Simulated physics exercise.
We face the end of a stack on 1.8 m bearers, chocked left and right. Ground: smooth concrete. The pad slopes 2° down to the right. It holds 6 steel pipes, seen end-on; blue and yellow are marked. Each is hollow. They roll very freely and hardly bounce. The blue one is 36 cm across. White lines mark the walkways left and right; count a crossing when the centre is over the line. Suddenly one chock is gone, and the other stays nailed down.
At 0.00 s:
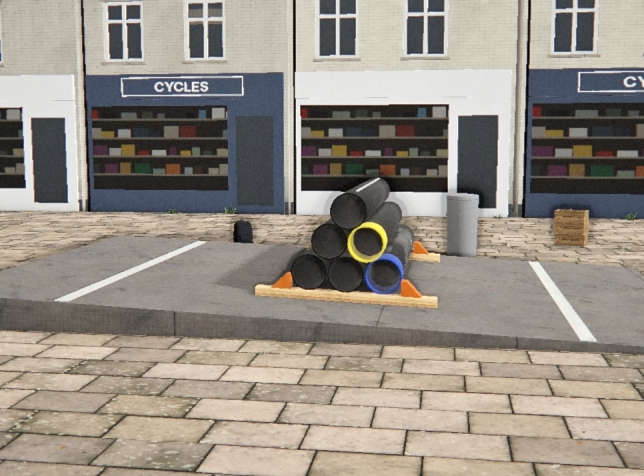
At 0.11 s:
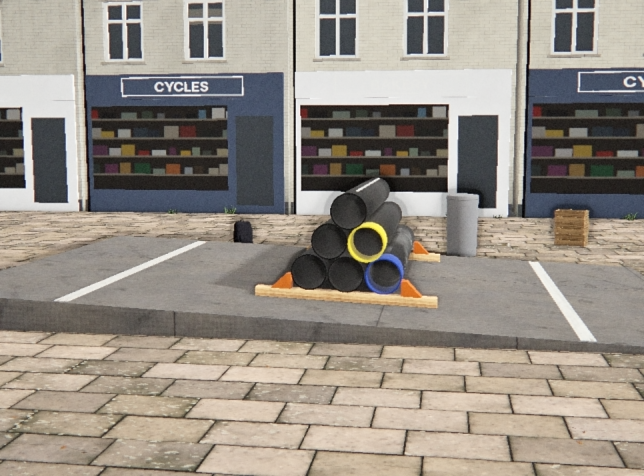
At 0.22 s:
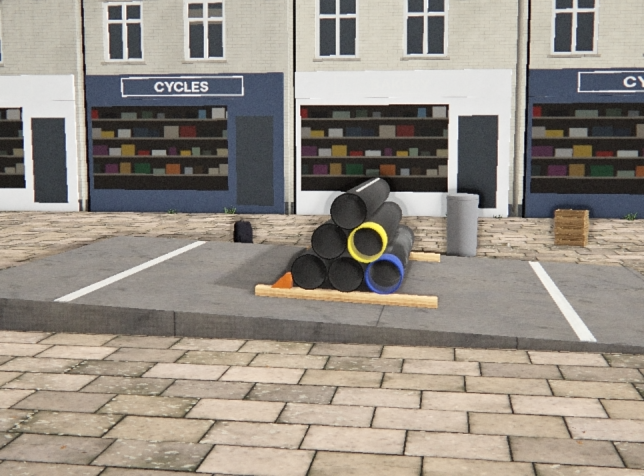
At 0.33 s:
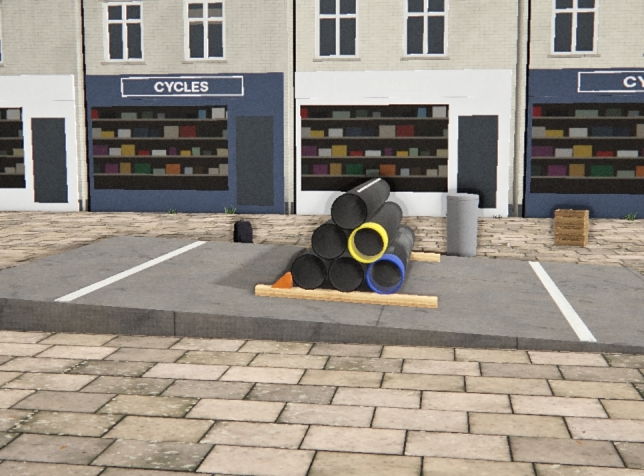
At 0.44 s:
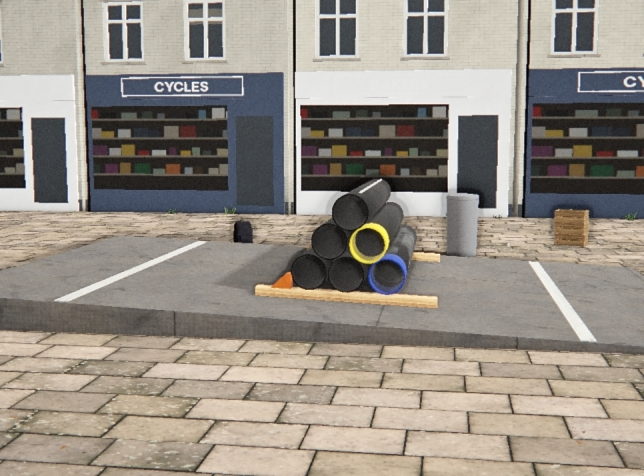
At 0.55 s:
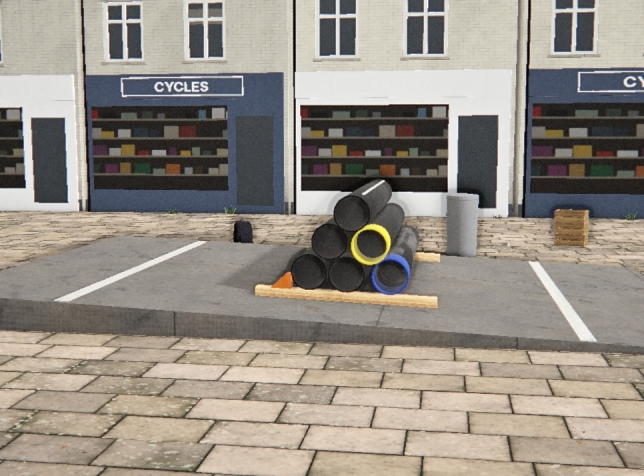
In the video, six dark pipes, one rimmed yellow and one blue, sit stacked on wooden bearers in front of shops. The orange chocks on the right disappear, and the pipes then shift very slightly to the right.
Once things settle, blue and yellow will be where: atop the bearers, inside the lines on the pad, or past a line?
Blue finishes past a line, yellow finishes past a line.
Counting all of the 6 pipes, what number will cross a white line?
The count is 6.
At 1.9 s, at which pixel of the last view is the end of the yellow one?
Near (389, 277).
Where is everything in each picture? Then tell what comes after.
The first picture shows blue (383, 277), yellow (366, 244); both chocks in; lines at (100, 285) and (573, 318); the pad slopes 2° down to the right; 3 of the 6 form the bottom row.
The second picture shows blue (383, 277), yellow (366, 244).
The third picture shows blue (383, 277), yellow (366, 244); right chock gone.
The fourth picture shows blue (384, 277), yellow (367, 244).
The fifth picture shows blue (387, 277), yellow (368, 245).
The sixth picture shows blue (390, 277), yellow (370, 246); lines at (100, 285) and (573, 318).
By 1.9 s, blue is off the bearers, 60 cm short of the right line, rolling right; yellow is on the bearers, 50 cm from the bearers' right end, rolling right; 0 over a line so far.
By 3.5 s, blue is past the right line; yellow is on the bearers, 10 cm from the bearers' right end, rolling right; 2 over a line so far.
By 5.5 s, yellow is past the right line; as before, blue; 3 over a line so far.
Finally (10.8 s), blue is past the right line; yellow is past the right line; 6 over a line so far.
